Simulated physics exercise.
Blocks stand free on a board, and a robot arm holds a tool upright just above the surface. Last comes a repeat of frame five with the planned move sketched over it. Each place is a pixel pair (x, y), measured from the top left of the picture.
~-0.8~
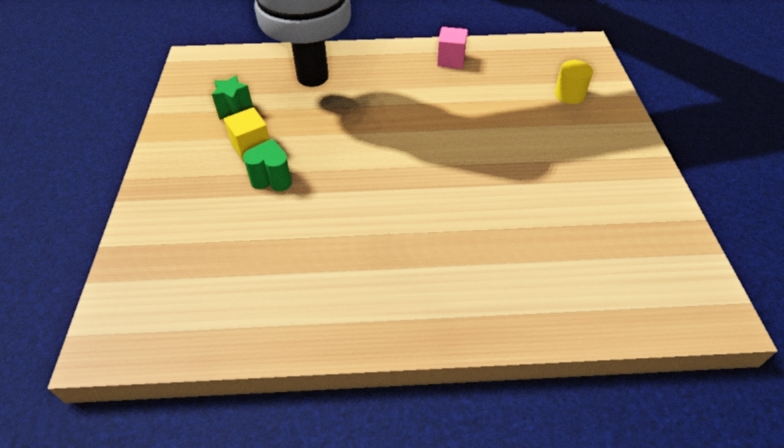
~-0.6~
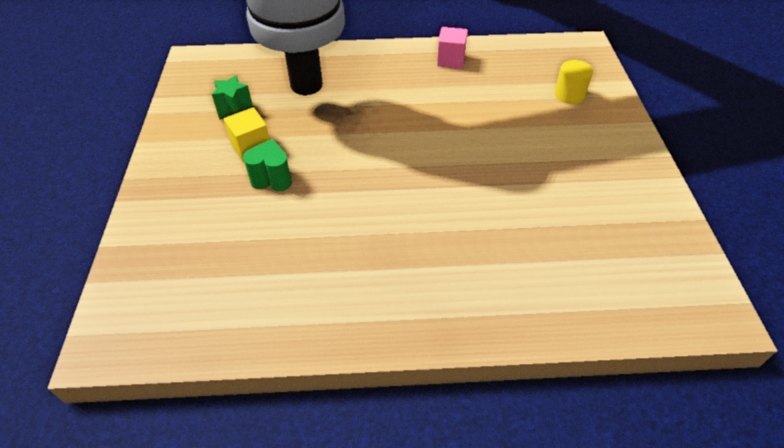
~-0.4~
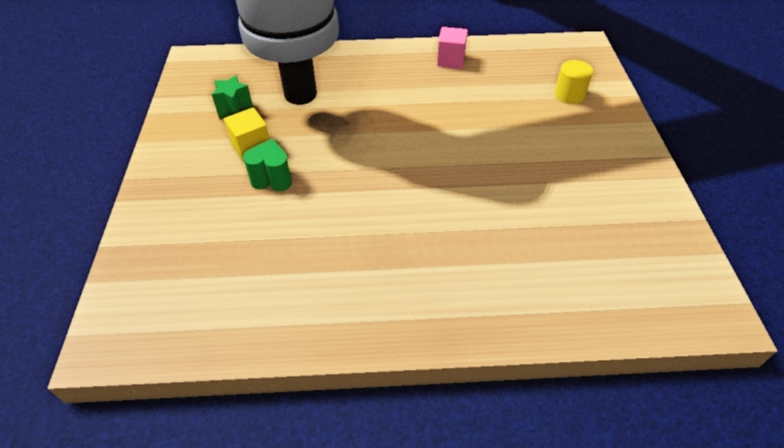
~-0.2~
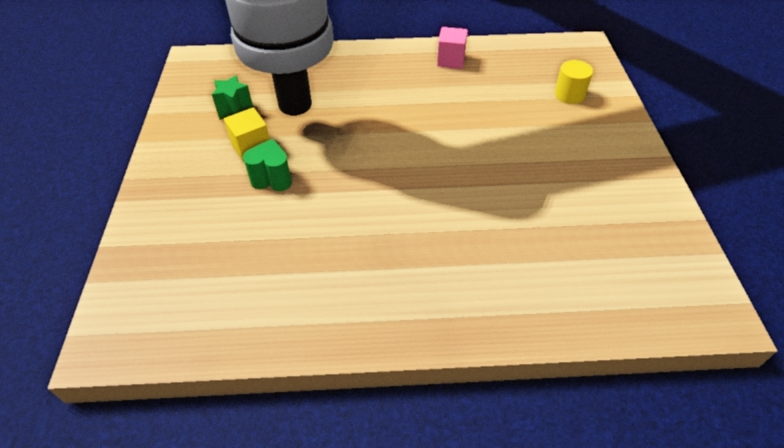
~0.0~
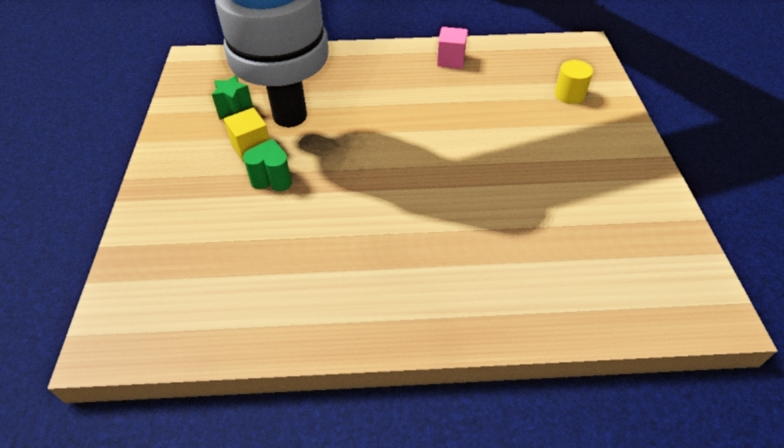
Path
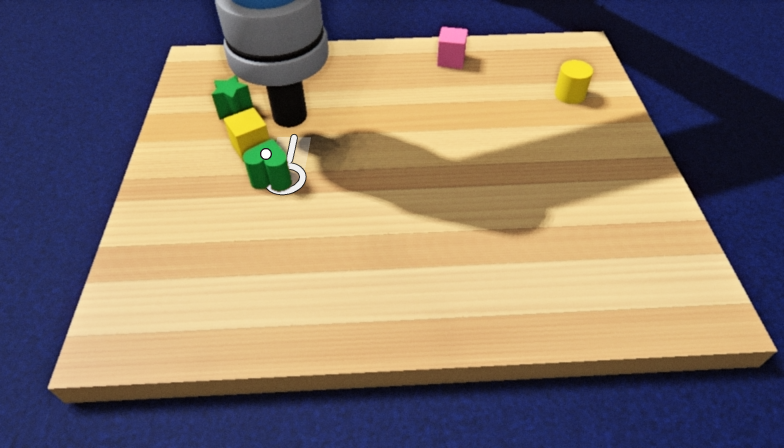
The clip opens on a robot arm holding a black tool upright over a wooden board with green, yellow and pink blocks. The tool moves slightly nearer and left, beside the unmoving yellow square, while the far-right yellow piece changes early on from a rounded tab to a short cylinder.
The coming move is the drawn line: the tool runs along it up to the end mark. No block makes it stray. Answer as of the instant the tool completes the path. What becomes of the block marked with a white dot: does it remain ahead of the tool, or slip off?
The block sits ahead of the tool.
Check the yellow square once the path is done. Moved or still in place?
The block you're asking about stays where it is.
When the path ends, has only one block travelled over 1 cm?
Short answer: Yes.
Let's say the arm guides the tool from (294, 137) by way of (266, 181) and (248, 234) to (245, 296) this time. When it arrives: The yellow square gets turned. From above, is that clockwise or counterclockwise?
It twists with the clock when seen from above.
The line goes from (294, 137) to (285, 178); the dot is on the green heart block.
The first path, step by step. Halfway along, tool (286, 138); nothing pushed yet.
At the end, tool (281, 159); yellow square unmoved; green heart block (253, 177), turned 15° clockwise.
